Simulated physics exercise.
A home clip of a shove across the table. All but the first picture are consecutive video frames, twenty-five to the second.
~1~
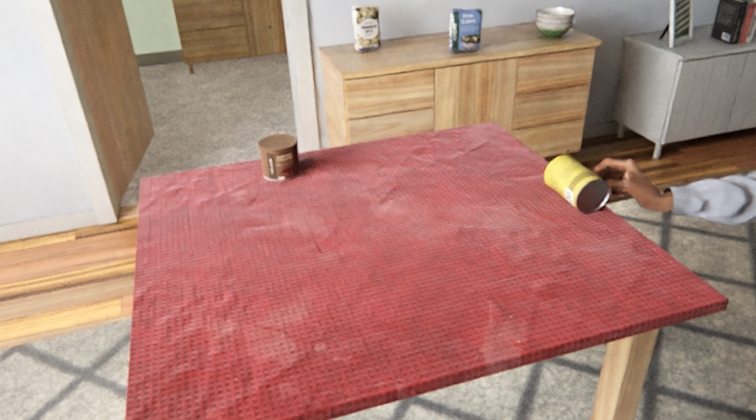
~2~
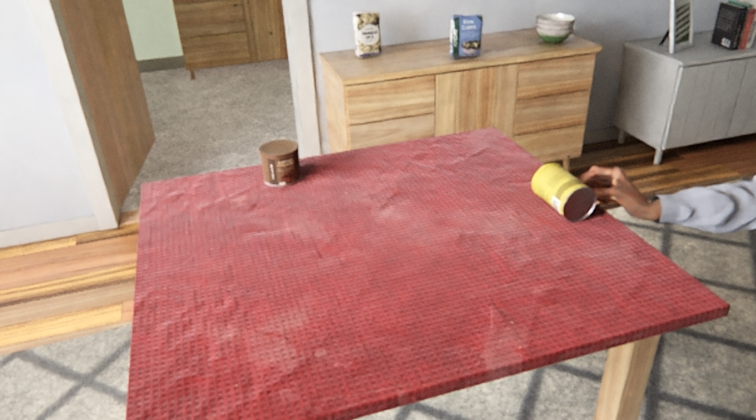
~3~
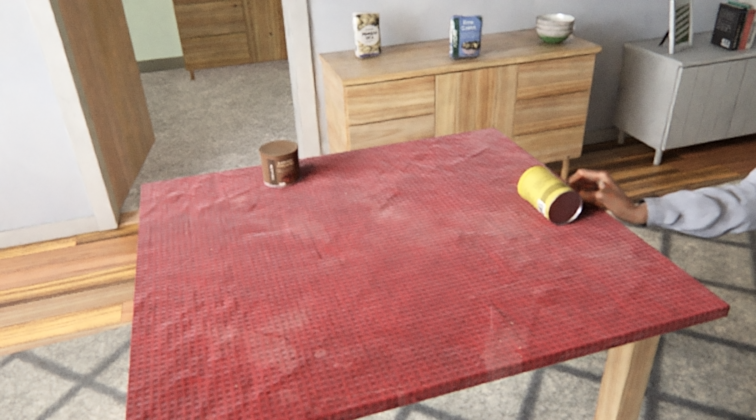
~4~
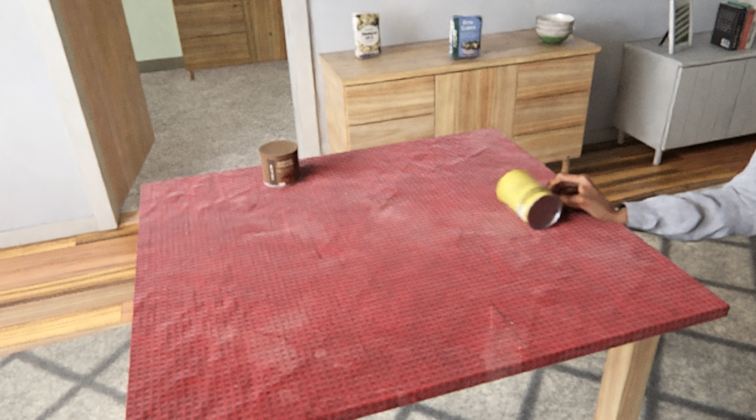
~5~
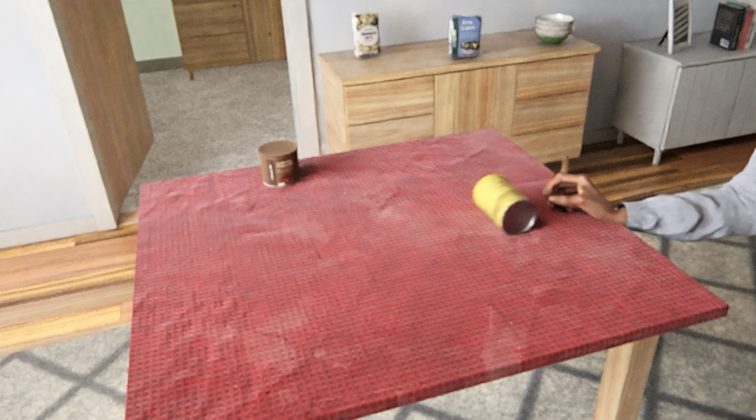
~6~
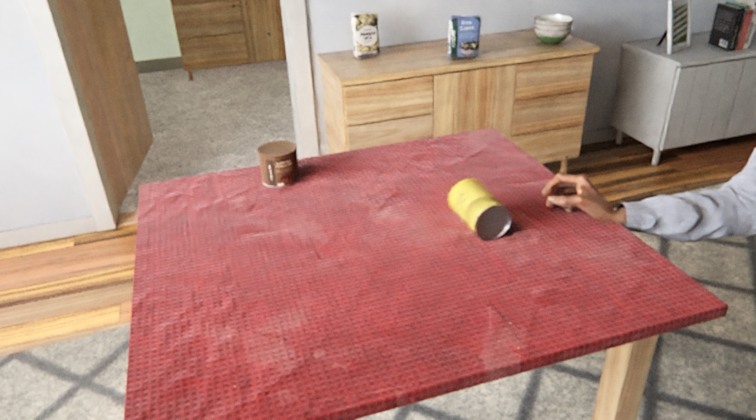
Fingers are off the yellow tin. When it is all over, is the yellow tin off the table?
The yellow tin goes over the edge.
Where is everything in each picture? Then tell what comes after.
In the first picture, under the hand; yellow tin (576, 184).
In the second picture, under the hand; yellow tin (563, 192).
In the third picture, under the hand; yellow tin (549, 195).
In the fourth picture, yellow tin (529, 199).
In the fifth picture, yellow tin (505, 204) shifted about its own width.
In the sixth picture, yellow tin (480, 209) shifted about its own width.
Then, 0.40 s on from there, yellow tin shifted well along near (217, 261).
Then, 0.80 s on from there, yellow tin now off the table.
In the end, off the table, yellow tin.
